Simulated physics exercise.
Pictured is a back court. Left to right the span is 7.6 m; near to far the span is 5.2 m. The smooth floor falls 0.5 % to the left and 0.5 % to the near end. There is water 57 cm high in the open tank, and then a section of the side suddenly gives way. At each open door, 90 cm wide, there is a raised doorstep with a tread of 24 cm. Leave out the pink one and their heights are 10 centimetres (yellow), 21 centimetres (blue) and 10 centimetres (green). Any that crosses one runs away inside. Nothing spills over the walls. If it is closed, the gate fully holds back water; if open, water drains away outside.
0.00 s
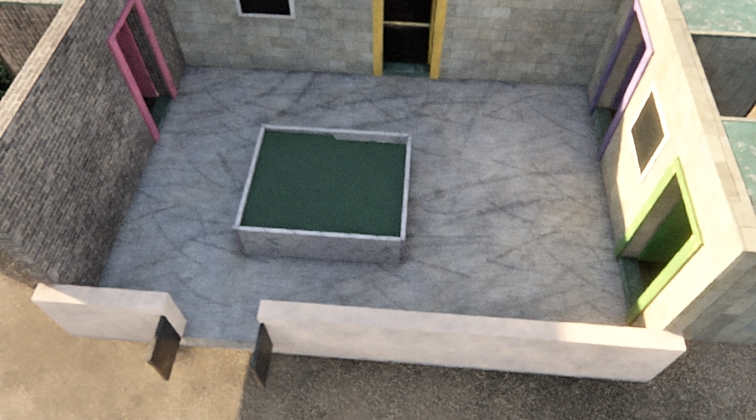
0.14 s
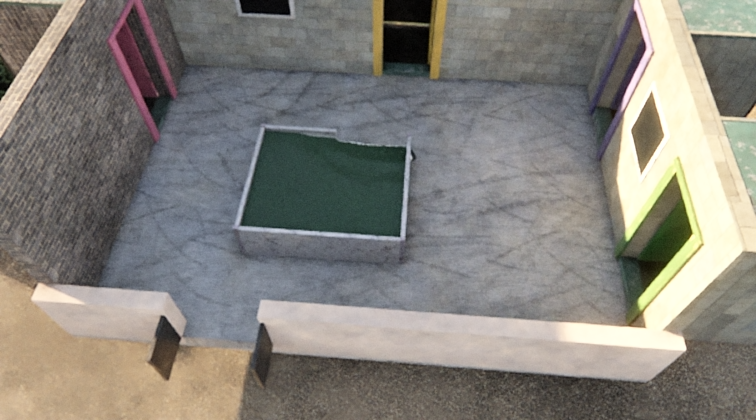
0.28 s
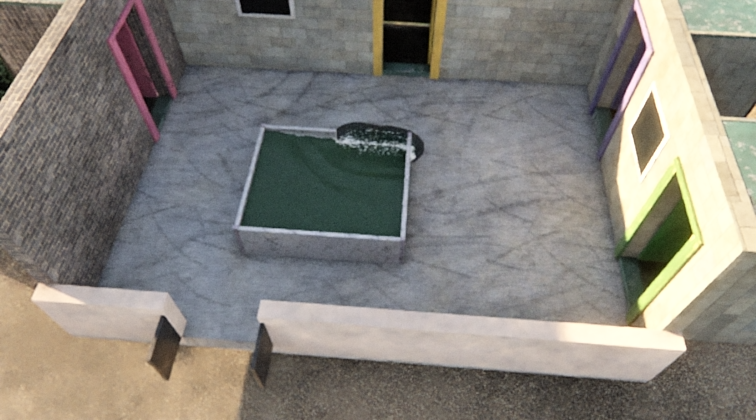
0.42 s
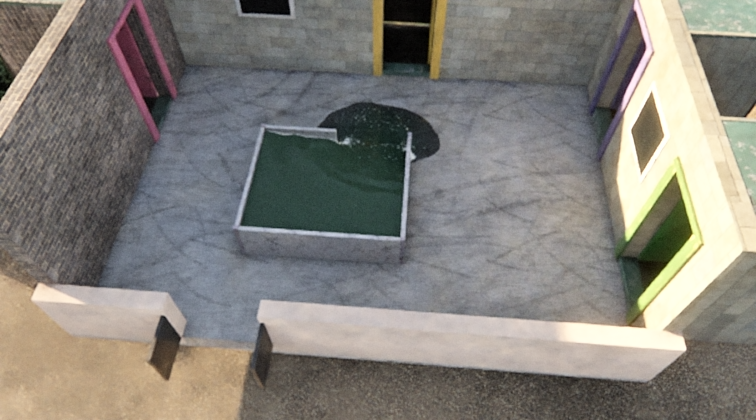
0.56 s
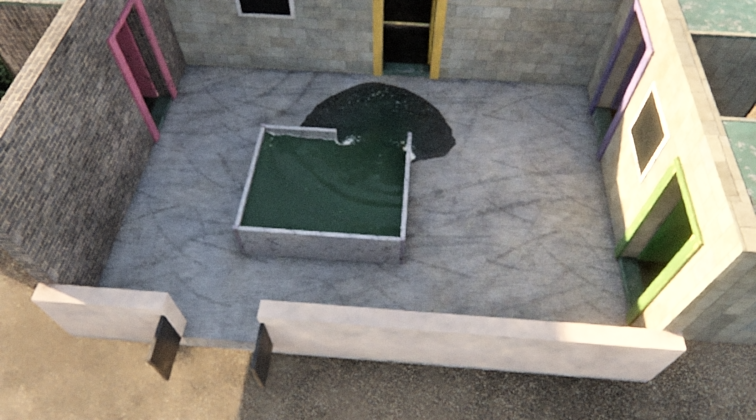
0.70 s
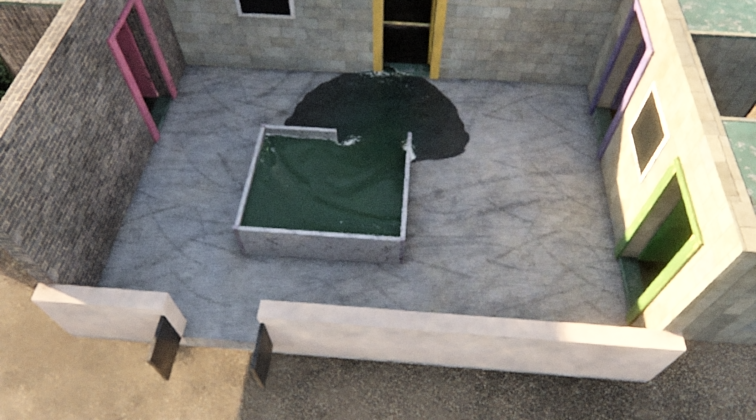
Dark green water pours through a gap at the right of the far side of a low, pale-walled tank in a grey stone court, seen from high above. A pink doorway stands left, a yellow one at the back, and purple and green ones right, with a pale low wall in front. The water spreads in a widening dark fan toward the back wall while the camera stays still.
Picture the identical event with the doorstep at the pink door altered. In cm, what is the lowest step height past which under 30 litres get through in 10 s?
Close to 7.5 cm is just enough.
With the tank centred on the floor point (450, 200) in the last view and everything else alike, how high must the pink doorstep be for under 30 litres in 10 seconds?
About 7.5 cm.
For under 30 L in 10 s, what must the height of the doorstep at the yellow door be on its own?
At yellow, roughly 25 cm.
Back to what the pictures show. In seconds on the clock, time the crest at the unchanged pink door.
Some 3.4 s, more or less.
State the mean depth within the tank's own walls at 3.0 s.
It averages roughly 29 centimetres.
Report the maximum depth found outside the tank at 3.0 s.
24 cm.
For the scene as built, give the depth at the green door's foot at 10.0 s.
It comes to about 5.5 centimetres deep.
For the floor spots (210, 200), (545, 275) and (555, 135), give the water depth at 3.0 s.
Approx. 0 / 0 / 2 cm.
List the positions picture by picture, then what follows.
Still water, 57 cm deep, in the open tank at (328, 182); the pink door at (147, 74) is dry, in the first picture.
Water pours out on the far side and has run 0.3 m, to a hidden place; about 9 cm deep outside, 57 cm at the back, in the second picture.
The gap is on the far side, the front 0.8 m out at (357, 126); the back of the open tank holds 57 cm, in the third picture.
The front is at (359, 106), 1.2 m from the gap on the far side; 1.9 m2 of floor is wet, 57 cm left at the back, in the fourth picture.
Water pours out on the far side and has run 1.8 m, to (369, 86); about 6 cm deep outside, 57 cm at the back, in the fifth picture.
Water pours out on the far side and has run 2.1 m, to (383, 69); about 5 cm deep outside, 54 cm at the back; the pink door at (147, 74), 3.8 m from the gap, is still 2.5 m from the nearest water, in the sixth picture.
After 1.4 s water covers 15 % of the floor, deepest (32 cm) near (385, 154); it has not reached the pink door.
After 3.0 s water covers 35 % of the floor, deepest (24 cm) near (373, 79); 9 cm at the pink door, 0 litres in over its 7 cm doorstep.
After 10.0 s water covers 95 % of the floor, deepest (11 cm) near (271, 291); 7 cm at the pink door, 33 litres in over its 7 cm doorstep.
At the pink door as built, the water arrived by 2.8 s and peaked near 12 cm at 3.4 s.
Run again over the same 10 s with other heights there, 41 litres in over 6.5 cm, 11 litres over 9 cm. The limit of 30 litres is kept from about 7.5 cm up.
